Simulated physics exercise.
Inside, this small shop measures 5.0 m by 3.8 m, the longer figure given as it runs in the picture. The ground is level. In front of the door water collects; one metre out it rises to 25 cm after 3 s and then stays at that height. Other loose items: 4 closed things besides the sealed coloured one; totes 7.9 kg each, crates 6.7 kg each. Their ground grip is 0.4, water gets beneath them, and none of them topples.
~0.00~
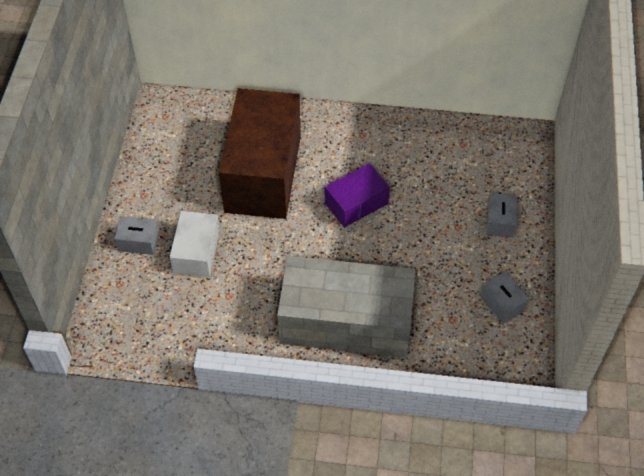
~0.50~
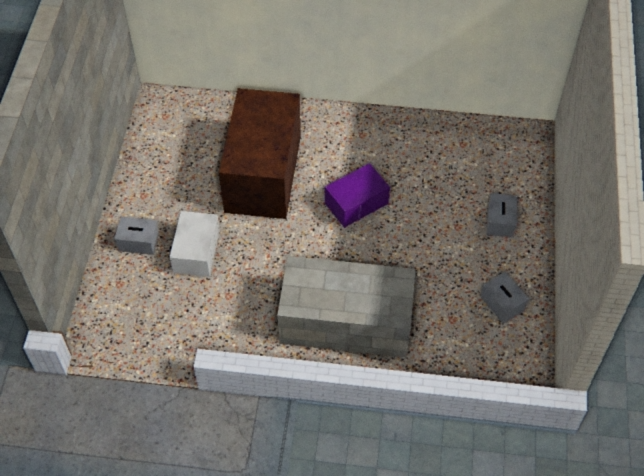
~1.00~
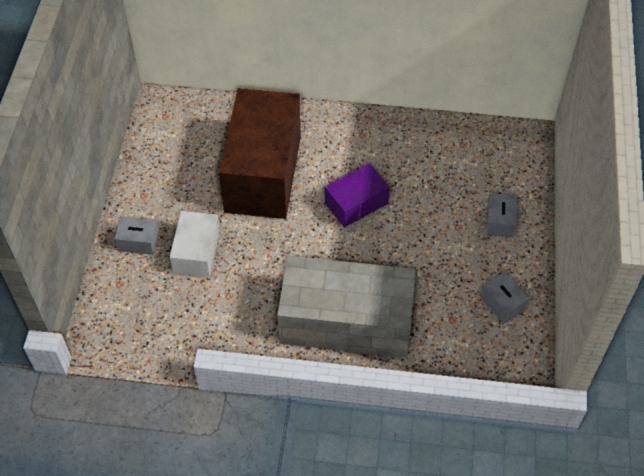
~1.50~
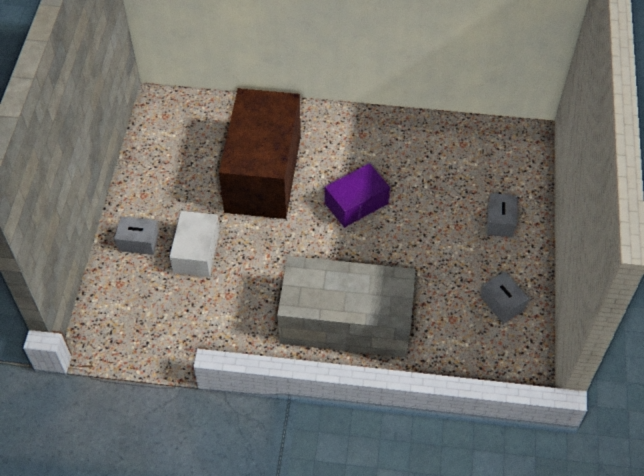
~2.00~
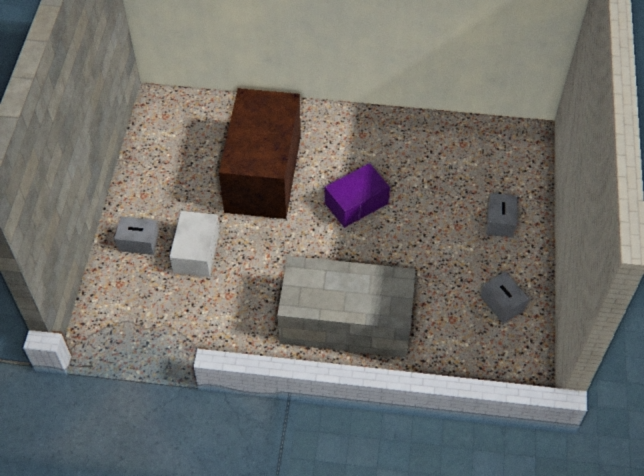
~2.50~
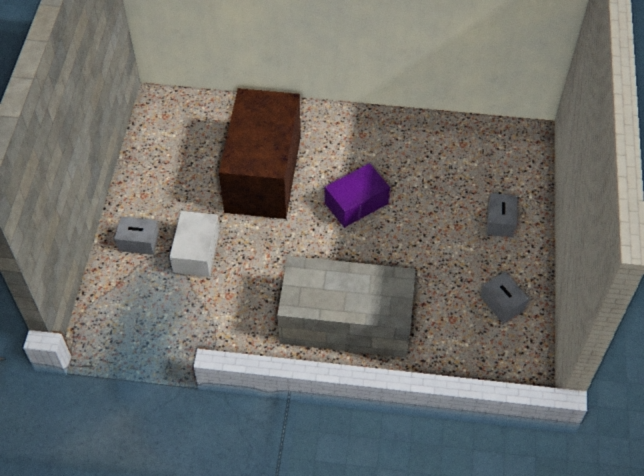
A small walled room with a pebbled floor and a doorway gap in its low white front wall is seen from high above by a still camera. A rust-brown block stands at the back left, a purple box near the middle, a grey brick block in front, and white and grey boxes at the sides. Bluish water spreads over the paving outside, then creeps through the gap across the floor, while the objects stay still.
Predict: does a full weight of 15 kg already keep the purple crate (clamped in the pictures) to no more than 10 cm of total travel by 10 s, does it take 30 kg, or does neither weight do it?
It takes 30 kg.
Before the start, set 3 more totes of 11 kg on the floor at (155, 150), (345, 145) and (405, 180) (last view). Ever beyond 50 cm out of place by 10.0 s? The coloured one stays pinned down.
Spot one crosses the limit, spot two crosses the limit, spot three stays inside.
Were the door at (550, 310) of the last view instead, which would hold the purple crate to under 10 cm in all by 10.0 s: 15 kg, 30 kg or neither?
If so, then both options fall short.
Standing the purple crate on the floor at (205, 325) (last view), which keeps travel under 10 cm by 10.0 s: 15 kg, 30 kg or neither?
Here both come up short.
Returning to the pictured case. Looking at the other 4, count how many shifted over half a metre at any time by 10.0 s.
My count gives 3.
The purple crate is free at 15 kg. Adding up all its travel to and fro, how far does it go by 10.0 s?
Total path: Approx. 100 cm.
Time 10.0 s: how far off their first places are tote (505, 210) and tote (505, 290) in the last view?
The first is 80 cm from its start, the second 50 cm.
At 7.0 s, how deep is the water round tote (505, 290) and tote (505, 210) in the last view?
Depth approx. 3 cm / 2 cm.
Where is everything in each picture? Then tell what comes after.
The first frame shows the purple crate at (357, 187) rests on the ground; water covers 0.0 m2; 0 of 5 have shifted.
The second frame shows the purple crate at (357, 187), on the bottom; 0.0 m2 under water; 0 of 5 have shifted.
The third frame shows the purple crate at (357, 187), on the bottom; water covers 0.0 m2; 0 of 5 have shifted.
The fourth frame shows the purple crate at (357, 187) rests on the ground; 0.0 m2 under water; 0 of 5 have shifted.
The fifth frame shows the purple crate at (357, 187), on the bottom; water covers 0.5 m2; 0 of 5 have shifted.
The sixth frame shows the purple crate at (357, 187), on the bottom; 1.3 m2 under water; 0 of 5 have shifted.
After 3.5 s the purple crate would be 0 cm from its start with 15 kg and 0 cm from its start with 30 kg; 0 cm of water round it then.
After 4.5 s the purple crate would be 6 cm from its start with 15 kg and 0 cm from its start with 30 kg; 4 cm of water round it then.
After 7.0 s the purple crate would be 26 cm from its start with 15 kg and 0 cm from its start with 30 kg; 4 cm of water round it then.
After 10.0 s the purple crate would be 105 cm from its start with 15 kg and 0 cm from its start with 30 kg; 6 cm of water round it then.
